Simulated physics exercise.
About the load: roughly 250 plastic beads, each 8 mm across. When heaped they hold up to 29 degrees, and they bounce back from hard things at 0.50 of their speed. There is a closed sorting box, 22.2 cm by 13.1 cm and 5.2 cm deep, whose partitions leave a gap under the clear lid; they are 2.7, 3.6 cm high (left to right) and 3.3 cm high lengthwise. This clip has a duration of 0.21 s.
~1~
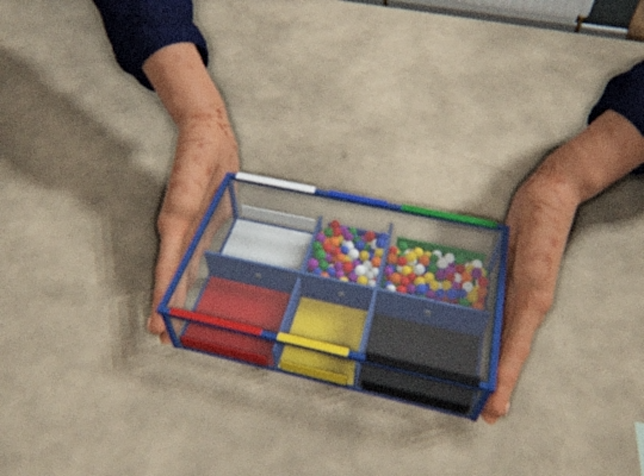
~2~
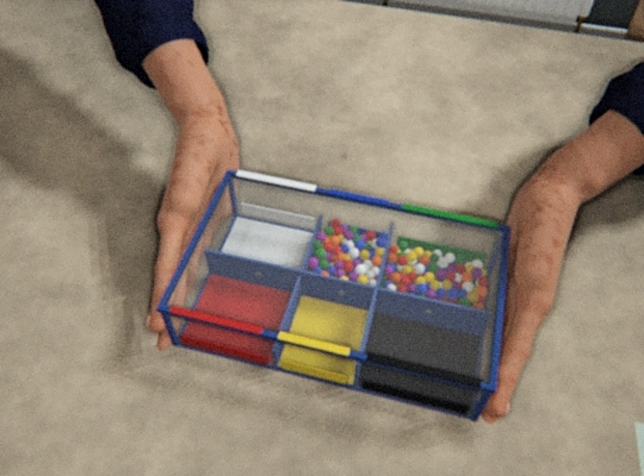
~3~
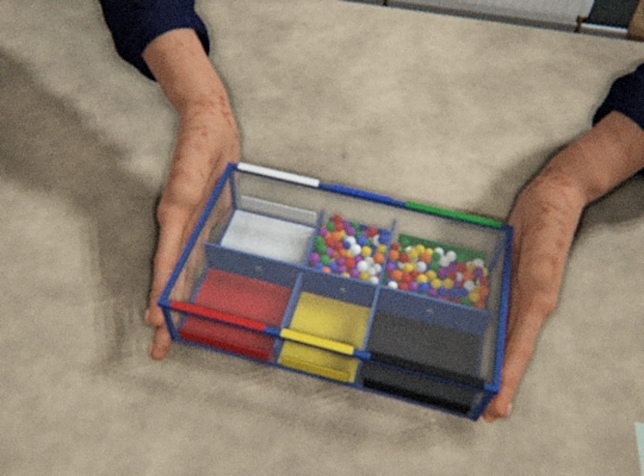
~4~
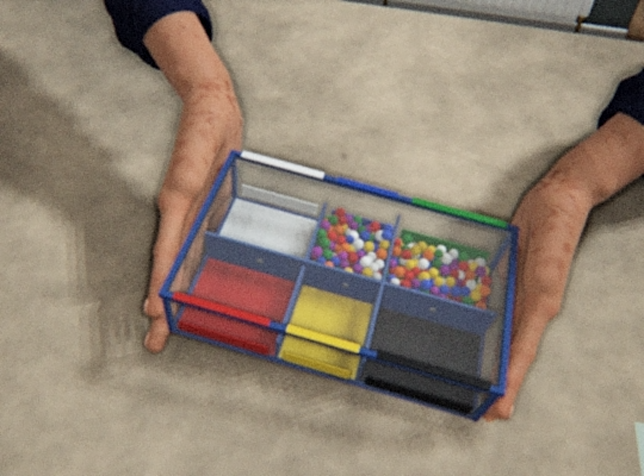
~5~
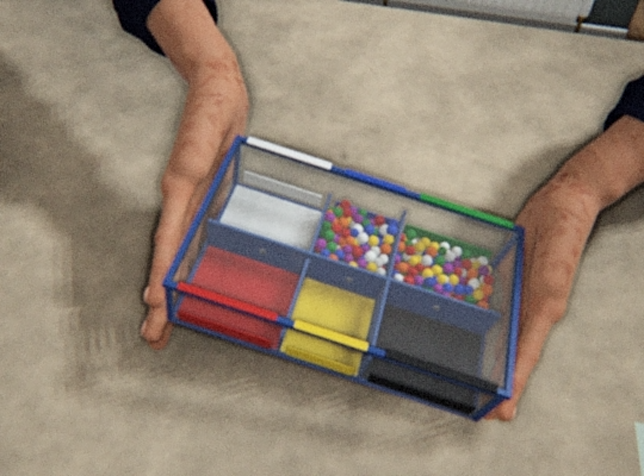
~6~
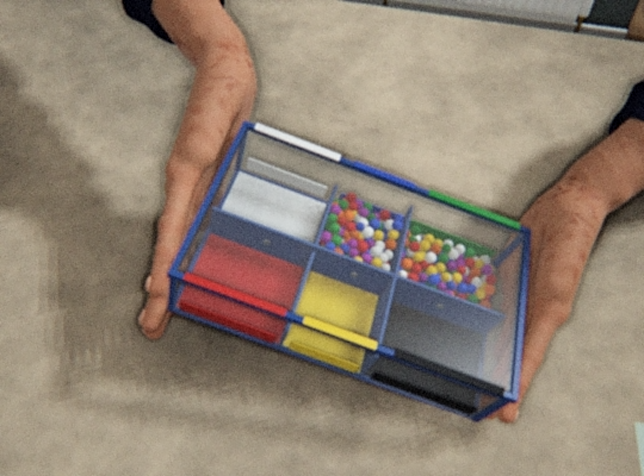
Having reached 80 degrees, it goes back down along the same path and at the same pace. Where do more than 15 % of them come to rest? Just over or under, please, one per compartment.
Outcome: Red compartment: Does not clear the bar, blue compartment: Clears the bar, green compartment: Clears the bar, yellow compartment: Does not clear the bar, white compartment: Does not clear the bar, black compartment: Does not clear the bar.
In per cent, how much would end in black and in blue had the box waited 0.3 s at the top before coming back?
In per cent: Black 10; blue 35.
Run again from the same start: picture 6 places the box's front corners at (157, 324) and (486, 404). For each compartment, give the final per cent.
Result - red: 0 %; blue: 35 %; green: 45 %; yellow: 10 %; white: 0 %; black: 5 %.
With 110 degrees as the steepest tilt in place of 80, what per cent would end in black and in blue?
Result - black 20 %, blue 25 %.
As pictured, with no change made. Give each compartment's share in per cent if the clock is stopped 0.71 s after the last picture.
In per cent: Red 0; blue 45; green 55; yellow 0; white 0; black 0.
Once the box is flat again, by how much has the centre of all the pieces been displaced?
Around 3.0 centimetres.
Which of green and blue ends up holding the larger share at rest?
The larger amount is in the green one.
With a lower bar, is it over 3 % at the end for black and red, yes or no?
Note - black affirmative, red negative.
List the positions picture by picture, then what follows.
The first frame shows box tilt 0 degrees, front corners at (164, 309) and (488, 385); blue 55 %, green 45 %.
The second frame shows box tilt 1 degrees, front corners at (165, 307) and (489, 385).
The third frame shows box tilt 3 degrees, front corners at (165, 302) and (492, 387).
The fourth frame shows box tilt 7 degrees, front corners at (167, 293) and (498, 389), lowest corner right front.
The fifth frame shows box tilt 11 degrees, front corners at (170, 282) and (504, 392), lowest corner right front.
The sixth frame shows box tilt 15 degrees, front corners at (176, 272) and (510, 394), lowest corner right front; blue 55 %, green 45 %.
Then, 0.71 s after the last picture, tilt 80 degrees; blue 45 %, green 55 %.
Then, 1.18 s after the last picture, tilt 35 degrees; blue 35 %, green 55 %, black 10 %.
Then, 1.73 s after the last picture, tilt 0 degrees; blue 35 %, green 55 %, black 10 %.
In the end, red 0 %, blue 35 %, green 55 %, yellow 0 %, white 0 %, black 10 %.
